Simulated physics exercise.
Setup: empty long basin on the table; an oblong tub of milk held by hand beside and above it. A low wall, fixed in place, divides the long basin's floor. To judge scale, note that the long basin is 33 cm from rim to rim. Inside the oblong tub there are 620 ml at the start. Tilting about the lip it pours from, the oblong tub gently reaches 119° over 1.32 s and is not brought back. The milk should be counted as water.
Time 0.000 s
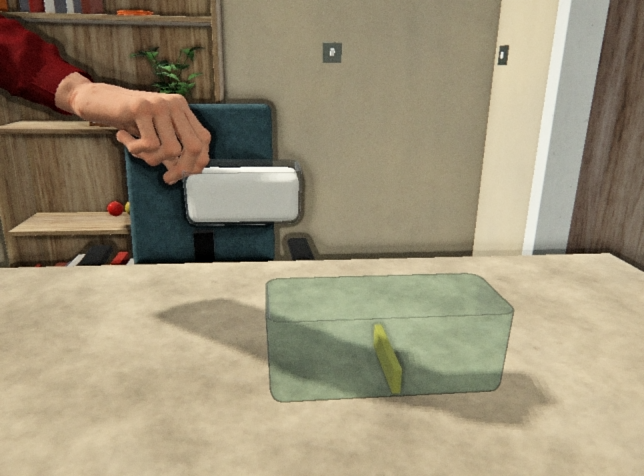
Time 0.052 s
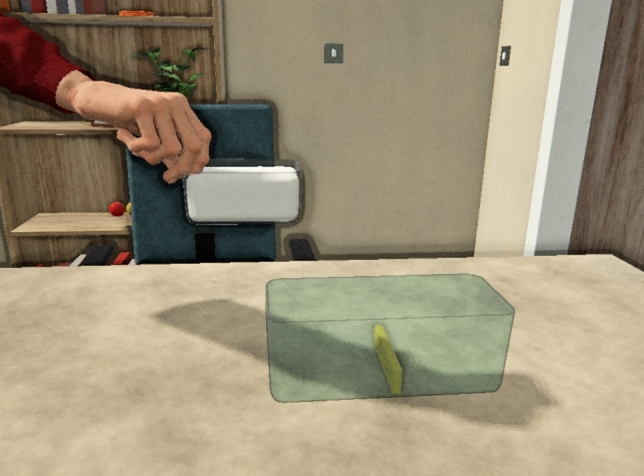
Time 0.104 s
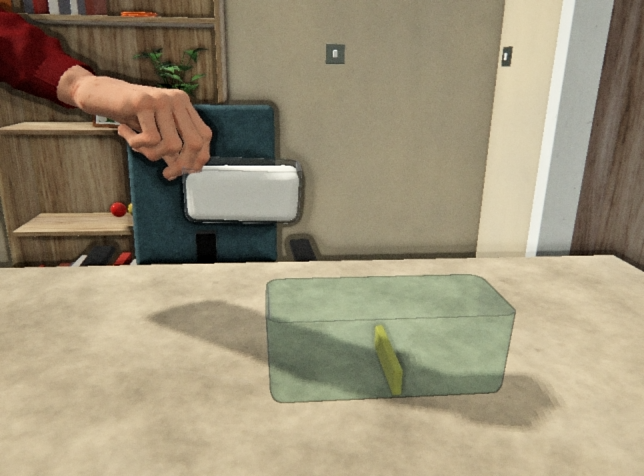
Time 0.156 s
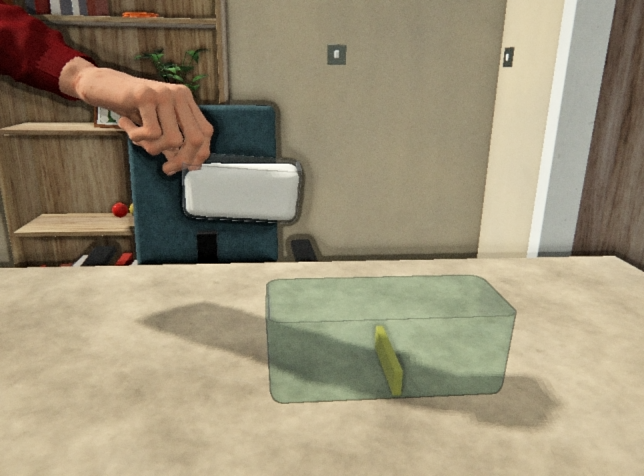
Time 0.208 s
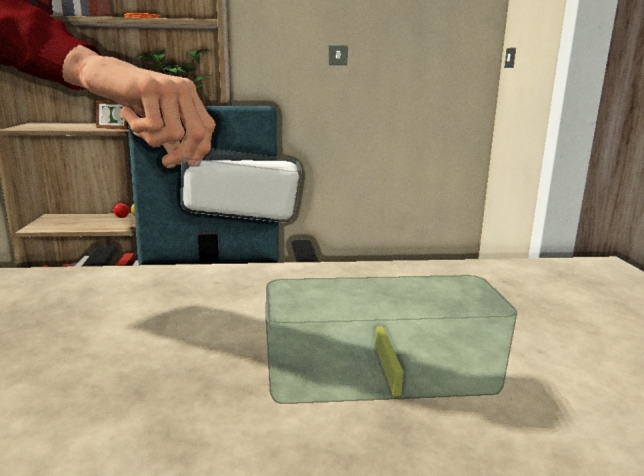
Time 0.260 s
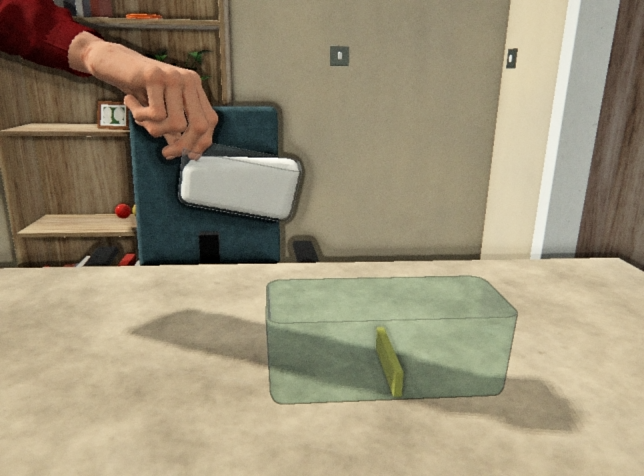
A clear, green-tinted long basin with a low yellow-green wall across its floor sits empty on a mottled beige table, seen from just above the tabletop in a room with wooden shelves, a dark teal chair and a pale door. At upper left, a red-sleeved hand holds a white oblong tub. The hand slowly tilts the tub slightly clockwise, its right end dipping, while the view drifts very slightly.
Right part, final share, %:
51 %.
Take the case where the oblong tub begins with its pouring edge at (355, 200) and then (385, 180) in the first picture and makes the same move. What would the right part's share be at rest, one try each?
Some 90 and 75 per cent, in that order.
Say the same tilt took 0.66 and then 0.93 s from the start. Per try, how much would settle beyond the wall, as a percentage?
Around 60 per cent first, around 60 per cent next.
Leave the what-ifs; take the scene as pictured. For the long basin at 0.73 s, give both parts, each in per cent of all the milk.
14 left and 0 right, roughly.
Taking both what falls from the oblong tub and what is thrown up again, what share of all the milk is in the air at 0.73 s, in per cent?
Share: Roughly 48 per cent.
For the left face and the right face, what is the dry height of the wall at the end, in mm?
Noted: Left near 28 mm, right near 24 mm.
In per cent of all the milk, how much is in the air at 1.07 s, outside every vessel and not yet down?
Something like 10 per cent of the total.
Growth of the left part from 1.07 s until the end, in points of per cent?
Close to 12% of the whole.
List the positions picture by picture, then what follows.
It leans 0°; its right rim is at (299, 167); the milk meets the walls at (189, 174) and (297, 173); the long basin's rim runs from (267, 300) to (496, 293); the wall's top is at (387, 346), in the first frame.
It leans 0°; its right rim is at (299, 168); the milk meets the walls at (190, 174) and (298, 173), in the second frame.
It leans 2°; its right rim is at (299, 168); the milk meets the walls at (190, 172) and (297, 172), in the third frame.
It leans 4°; its right rim is at (299, 168); the milk meets the walls at (189, 170) and (298, 170), in the fourth frame.
It leans 7°; its right rim is at (299, 168); the milk meets the walls at (188, 167) and (298, 167), in the fifth frame.
It leans 11°; its right rim is at (299, 168); the milk meets the walls at (188, 163) and (298, 164), in the sixth frame.
After 0.73 s the tilt is 69° and 38 per cent is still to pour, 14 is left of the wall and 0 right of it.
After 1.07 s the tilt is 109° and 4 per cent is still to pour, 31 is left of the wall and 50 right of it.
After 1.43 s the tilt is 119° and 0 per cent is still to pour, 44 is left of the wall and 50 right of it.
After 1.82 s the tilt is 119° and 0 per cent is still to pour, 44 is left of the wall and 51 right of it.
In the end 44 per cent lies left of the wall, 51 right of it and 5 outside.
